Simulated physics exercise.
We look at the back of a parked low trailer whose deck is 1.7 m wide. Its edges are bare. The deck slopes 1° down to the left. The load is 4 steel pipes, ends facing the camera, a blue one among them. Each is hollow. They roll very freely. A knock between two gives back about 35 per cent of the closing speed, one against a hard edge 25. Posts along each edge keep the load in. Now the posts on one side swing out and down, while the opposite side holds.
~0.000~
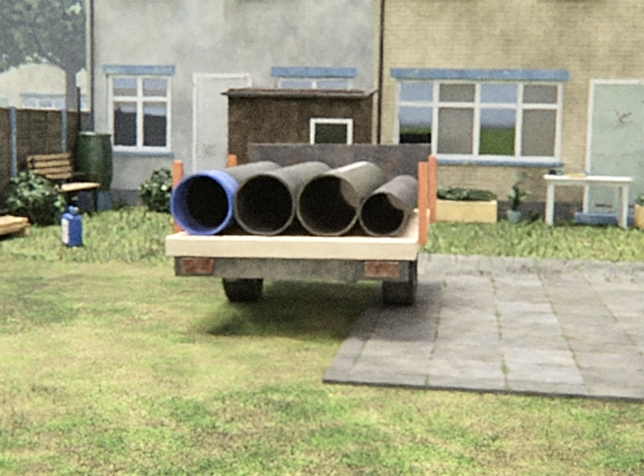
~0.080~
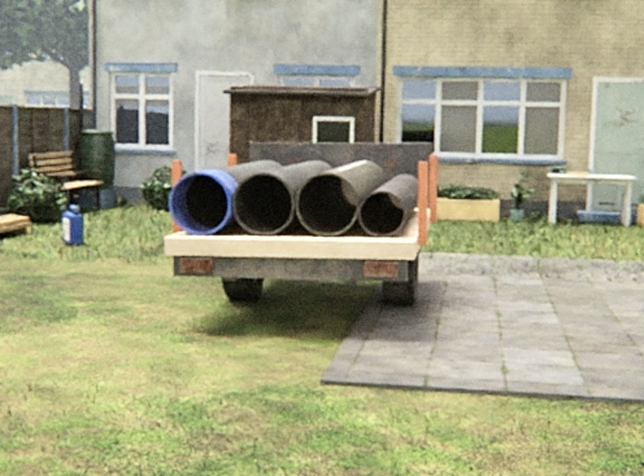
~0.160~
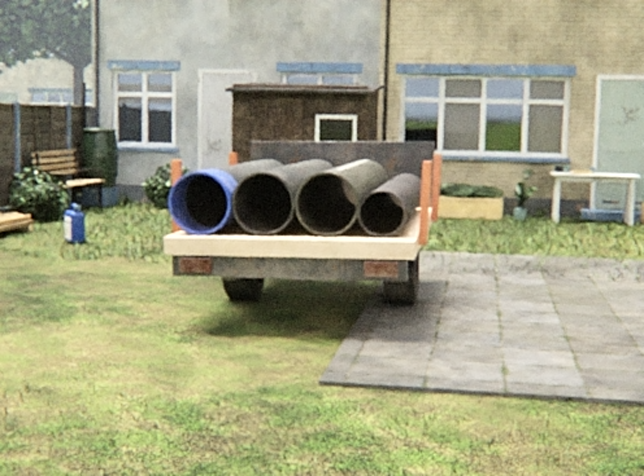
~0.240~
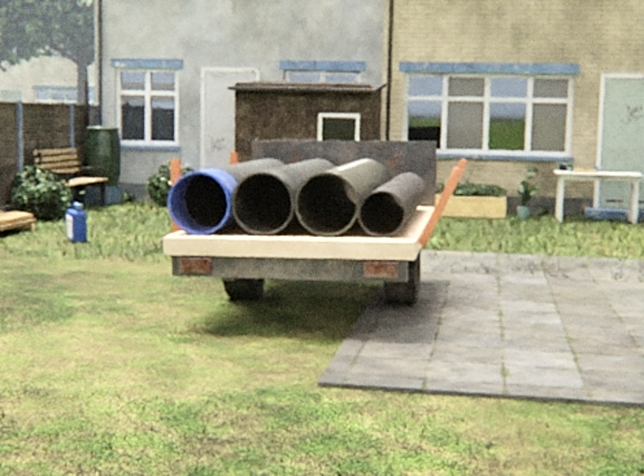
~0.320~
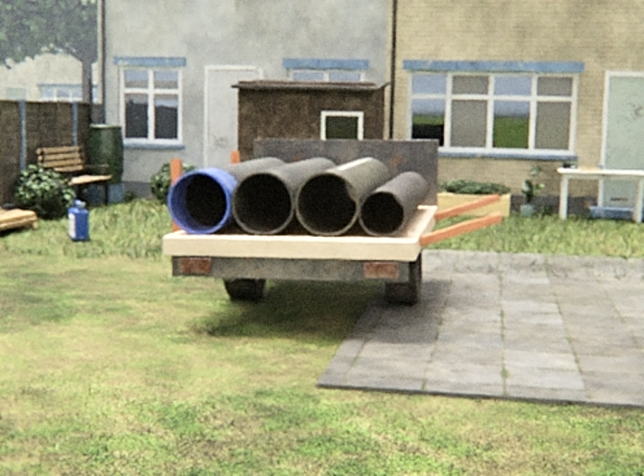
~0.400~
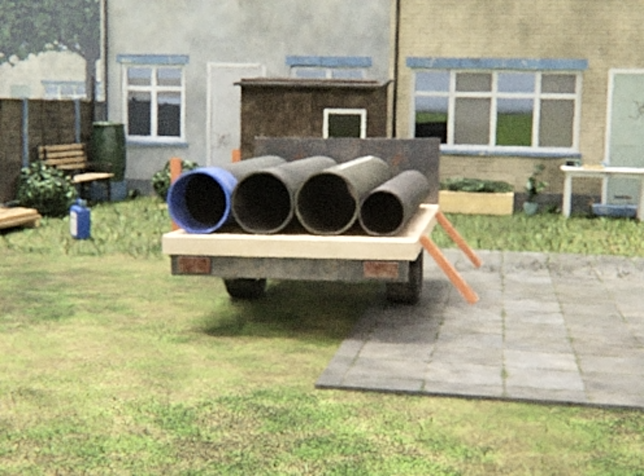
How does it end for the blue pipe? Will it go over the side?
The blue pipe is still aboard.
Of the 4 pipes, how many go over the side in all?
In all, 0.
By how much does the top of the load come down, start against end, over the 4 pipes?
Some 0 cm lower.
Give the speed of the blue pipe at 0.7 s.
Roughly 0.0 m/s.
By 0.7 s, blue is on the deck, 20 cm from the left edge; 0 gone from the deck.
Finally (1.1 s), blue is on the deck, 20 cm from the left edge; 0 gone from the deck.
